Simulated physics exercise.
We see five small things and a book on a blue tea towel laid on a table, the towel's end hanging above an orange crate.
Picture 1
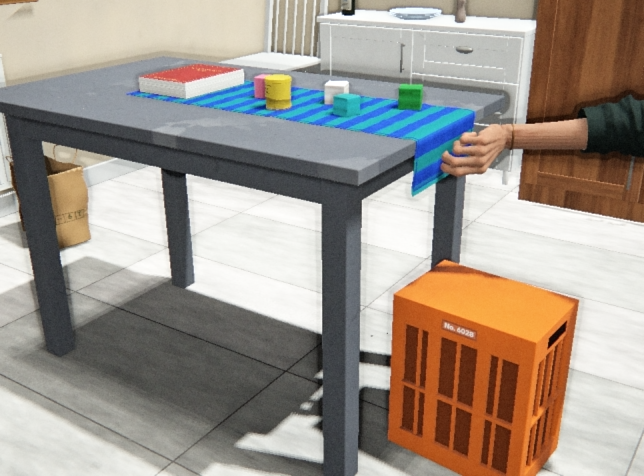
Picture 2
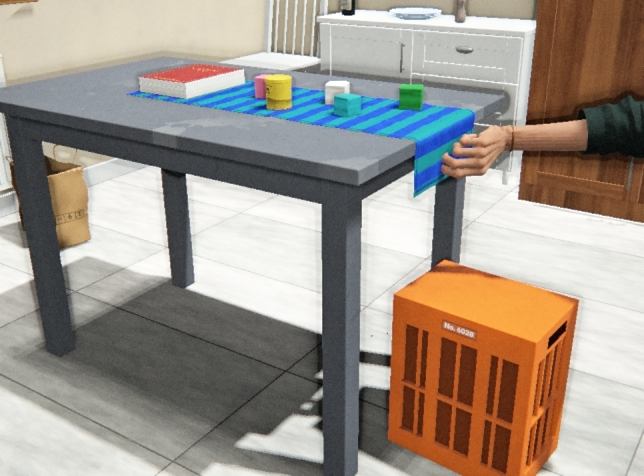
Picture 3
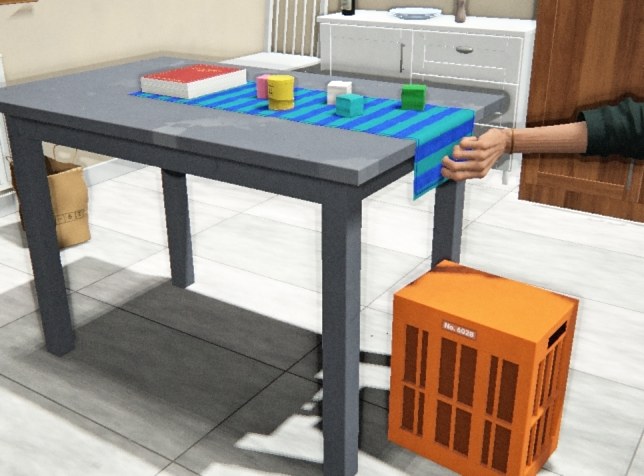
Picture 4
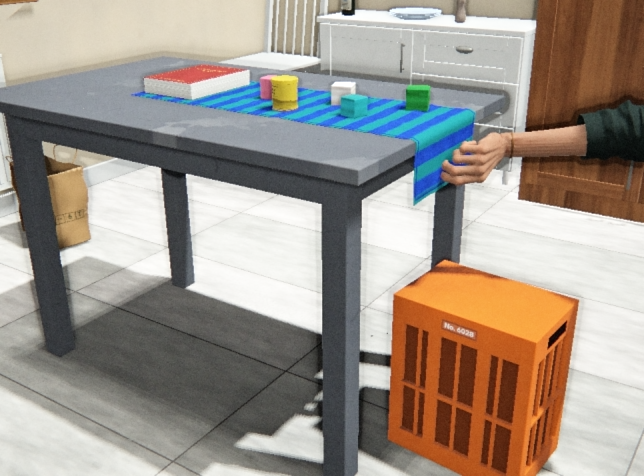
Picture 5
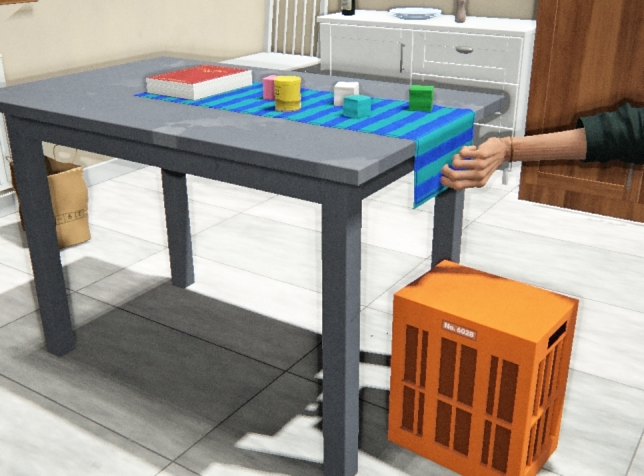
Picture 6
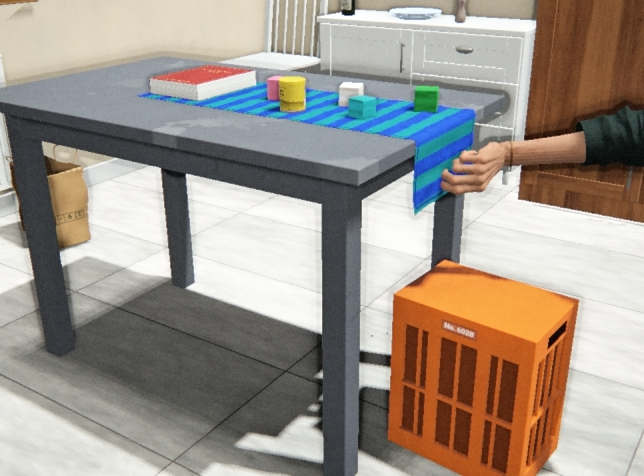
In a bright room with a pale tiled floor, a fixed view looks slightly down on a grey table, with white drawers behind. A red-covered book, a yellow can and pink, white, turquoise and green cubes sit on a blue striped cloth, above an orange crate at right. A hand at right slowly draws the cloth's hanging end slightly downward, and the objects shift a little rightward with it.
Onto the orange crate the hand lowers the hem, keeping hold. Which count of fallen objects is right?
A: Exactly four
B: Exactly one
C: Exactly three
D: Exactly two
The answer is D.
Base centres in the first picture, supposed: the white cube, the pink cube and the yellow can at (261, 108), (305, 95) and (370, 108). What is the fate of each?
The white cube ends up still aboard; the pink cube ends up still aboard; the yellow can ends up knocked off.
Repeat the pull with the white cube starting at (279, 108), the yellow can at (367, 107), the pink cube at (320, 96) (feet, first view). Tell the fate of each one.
Each in turn: The white cube stays aloft, the yellow can goes down, the pink cube stays aloft.
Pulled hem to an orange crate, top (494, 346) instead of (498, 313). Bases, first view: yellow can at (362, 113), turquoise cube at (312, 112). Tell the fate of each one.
The yellow can does not stay aboard, and the turquoise cube does not stay aboard.
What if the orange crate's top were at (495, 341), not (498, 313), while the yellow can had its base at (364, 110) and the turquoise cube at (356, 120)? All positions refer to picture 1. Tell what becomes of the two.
Yellow can is gone, turquoise cube is gone.
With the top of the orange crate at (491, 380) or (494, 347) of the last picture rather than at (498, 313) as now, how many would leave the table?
In that event, 4 and 3.
Early on, hem near (442, 240); green cube gone.
Midway, hem on the crate; green cube and turquoise cube gone.
Finally, hem on the crate; green cube and turquoise cube gone. The table loses two.
